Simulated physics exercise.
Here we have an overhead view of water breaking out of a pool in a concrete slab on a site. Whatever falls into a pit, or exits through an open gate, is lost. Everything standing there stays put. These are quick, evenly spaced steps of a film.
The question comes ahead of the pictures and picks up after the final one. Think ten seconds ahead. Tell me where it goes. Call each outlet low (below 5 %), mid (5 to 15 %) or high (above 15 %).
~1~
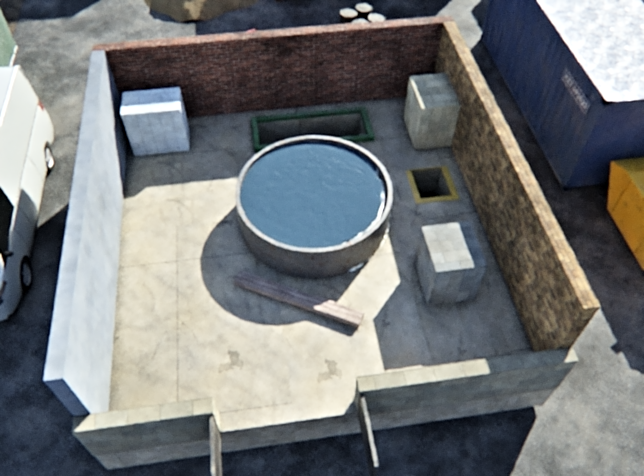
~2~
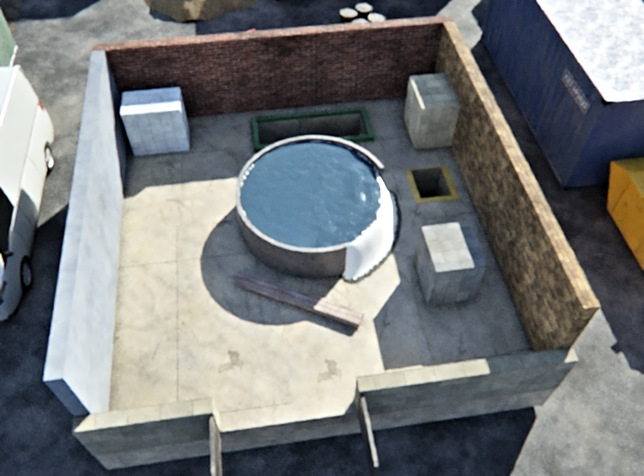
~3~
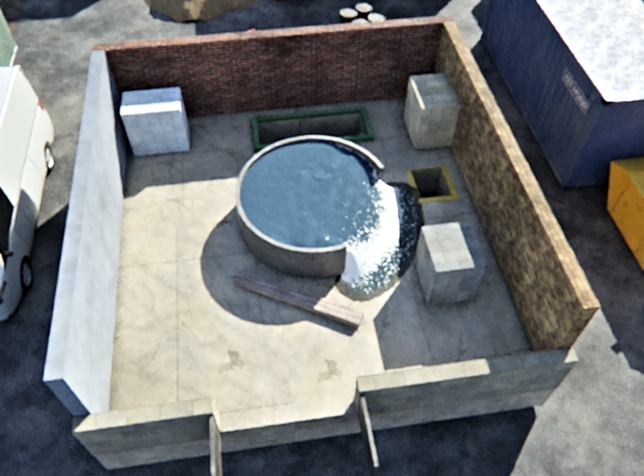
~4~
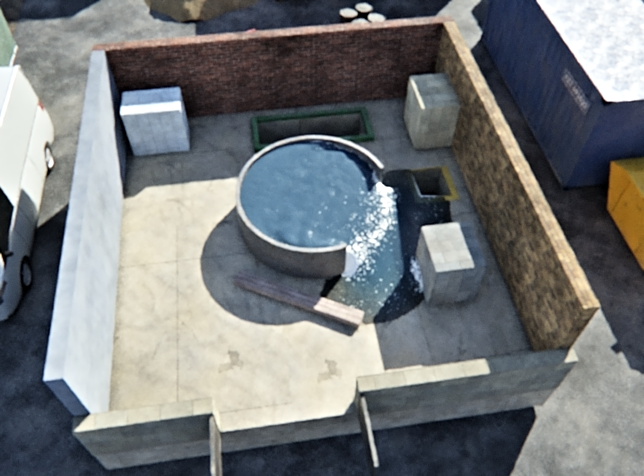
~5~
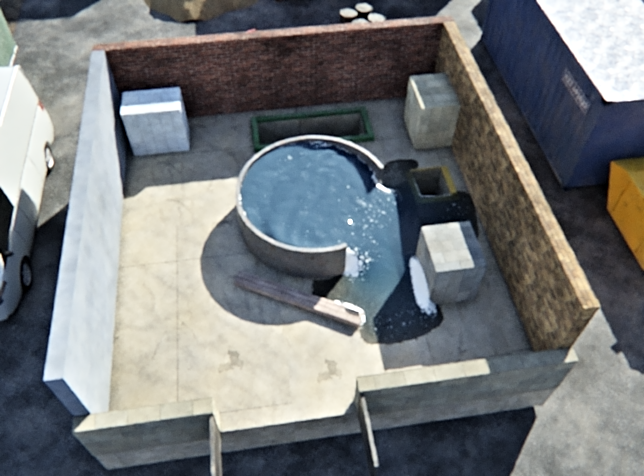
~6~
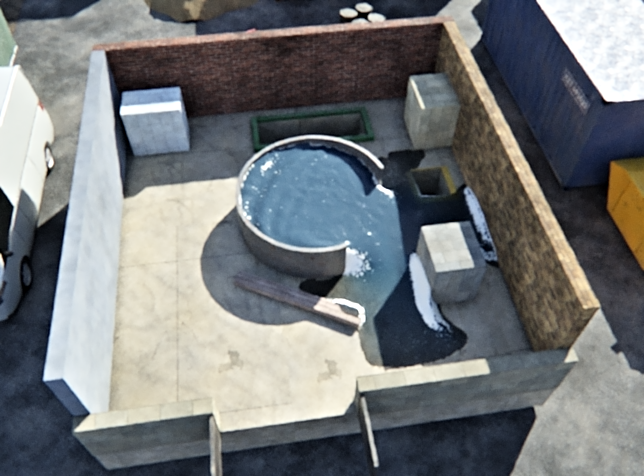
Outlets - gate: Mid; green pit: Low; yellow pit: High.
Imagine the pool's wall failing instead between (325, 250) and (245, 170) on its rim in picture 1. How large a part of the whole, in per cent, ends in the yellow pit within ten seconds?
Share to the yellow pit: 8 in a hundred.
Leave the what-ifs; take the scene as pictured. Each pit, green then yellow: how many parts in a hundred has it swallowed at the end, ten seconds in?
Around 0 per cent, then around 28 per cent.
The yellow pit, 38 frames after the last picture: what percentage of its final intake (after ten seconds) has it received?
It comes to around 75 percent of the ten-second total.
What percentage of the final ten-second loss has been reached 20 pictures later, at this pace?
Near 40 in a hundred.
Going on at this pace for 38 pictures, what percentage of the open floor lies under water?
I'd say close to 70 per cent.
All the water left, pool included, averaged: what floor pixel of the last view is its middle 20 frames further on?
Somewhere near (384, 266).
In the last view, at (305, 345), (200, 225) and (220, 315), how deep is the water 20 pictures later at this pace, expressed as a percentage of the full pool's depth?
Going in order, that's 8, 0 and 2 %.
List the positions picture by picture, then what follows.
The first picture shows still water in the pool at (314, 192).
In the second picture, the front is at a hidden place, out from the gap at (382, 229).
In the third picture, water pours out at (382, 230) and has run to (406, 186).
In the fourth picture, water pours out at (382, 232) and has run to (407, 173).
In the fifth picture, the front is at (375, 339), out from the gap at (382, 232).
In the sixth picture, the front is at (406, 361), out from the gap at (382, 232).
A moment on, water covers 25 % of the floor; the gate 0 %, the green pit 0 %, the yellow pit 3 %.
Next, water covers 35 % of the floor; the gate 0 %, the green pit 0 %, the yellow pit 6 %.
Then, water covers 55 % of the floor; the gate 1 %, the green pit 0 %, the yellow pit 14 %.
Later, water covers 70 % of the floor; the gate 6 %, the green pit 0 %, the yellow pit 22 %.
In the end, water covers 90 % of the floor; the gate 10 %, the green pit 0 %, the yellow pit 28 %.
